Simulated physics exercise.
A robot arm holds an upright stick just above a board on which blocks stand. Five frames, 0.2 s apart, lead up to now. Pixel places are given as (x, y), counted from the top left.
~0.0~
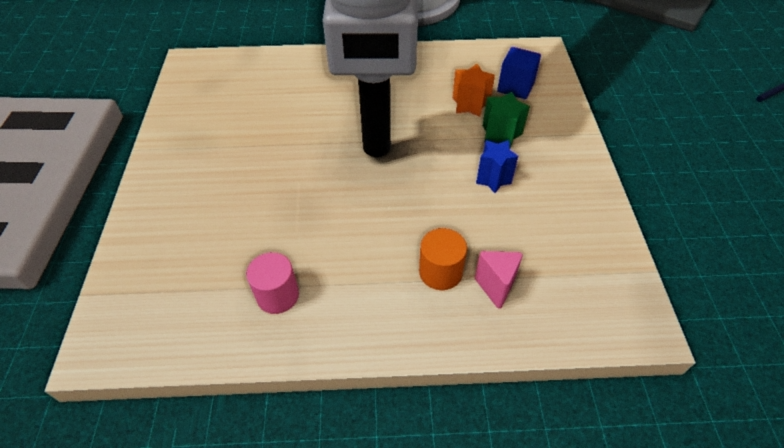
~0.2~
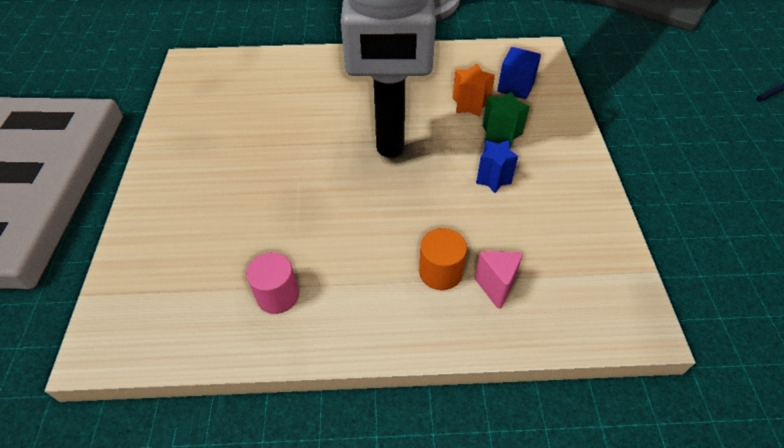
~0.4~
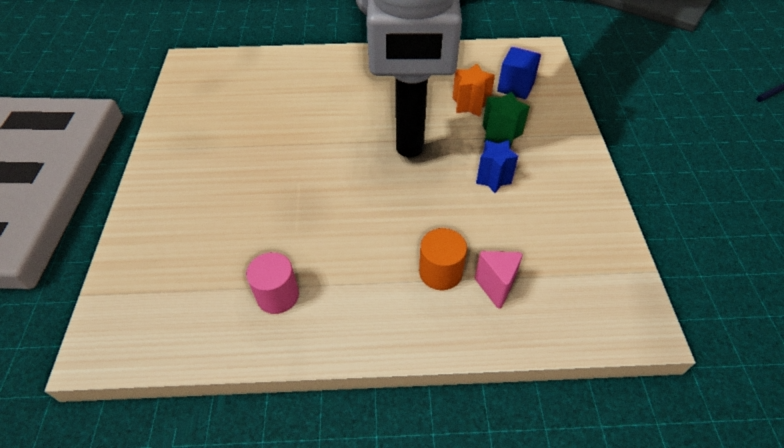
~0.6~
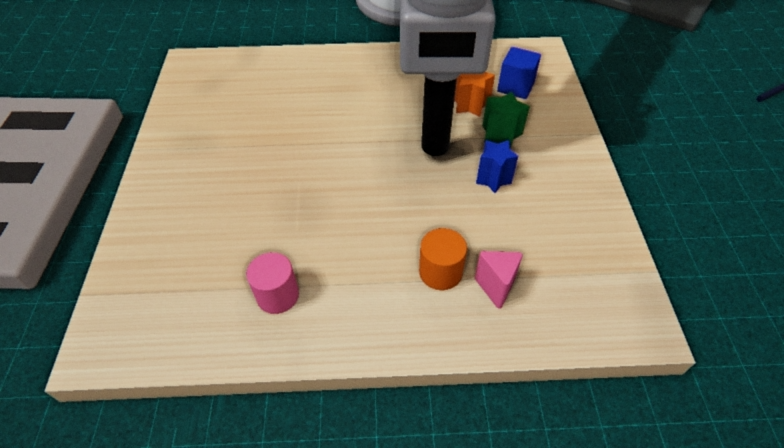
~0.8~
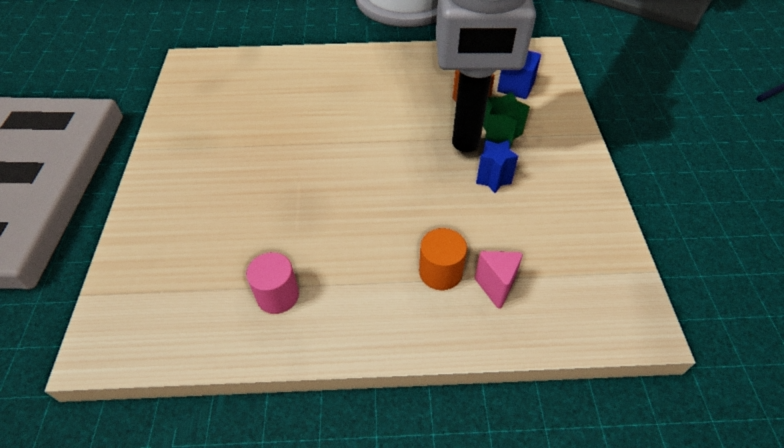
On a pale wooden board over a dark green surface, colourful blocks sit in a cluster at the upper right and near the front. A robot arm holding a black upright stick glides steadily right from the upper middle until it is close beside the green and blue stars, while every block stays still.
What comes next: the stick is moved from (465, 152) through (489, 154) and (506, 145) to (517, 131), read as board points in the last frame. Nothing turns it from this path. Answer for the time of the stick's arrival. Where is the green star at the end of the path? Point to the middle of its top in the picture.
Put as a pixel place, it's (515, 84).
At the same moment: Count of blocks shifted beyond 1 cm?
There will be one block that moves more than 1 cm.
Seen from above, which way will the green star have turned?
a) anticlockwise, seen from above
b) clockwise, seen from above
Option a.
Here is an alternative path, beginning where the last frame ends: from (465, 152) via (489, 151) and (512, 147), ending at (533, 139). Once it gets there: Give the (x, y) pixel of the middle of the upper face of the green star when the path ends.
If I read the scene right, the answer is (518, 95).
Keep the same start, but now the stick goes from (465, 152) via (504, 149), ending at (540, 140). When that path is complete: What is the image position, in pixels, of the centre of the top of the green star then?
Put as a pixel place, it's (519, 96).
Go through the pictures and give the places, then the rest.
In the first frame, tip of the stick (377, 148), middles of tops, blue star (499, 151), green star (507, 105).
In the second frame, stick (390, 148), nothing pushed.
In the third frame, stick (410, 148), nothing pushed.
In the fourth frame, stick (435, 147), nothing pushed.
In the fifth frame, stick (466, 143), blue star (499, 151), green star (507, 105).
The first path, step by step. Halfway along, stick (501, 142); green star (508, 103).
At the end, stick (519, 122); blue star unmoved; green star (515, 84), turned 25° anticlockwise.
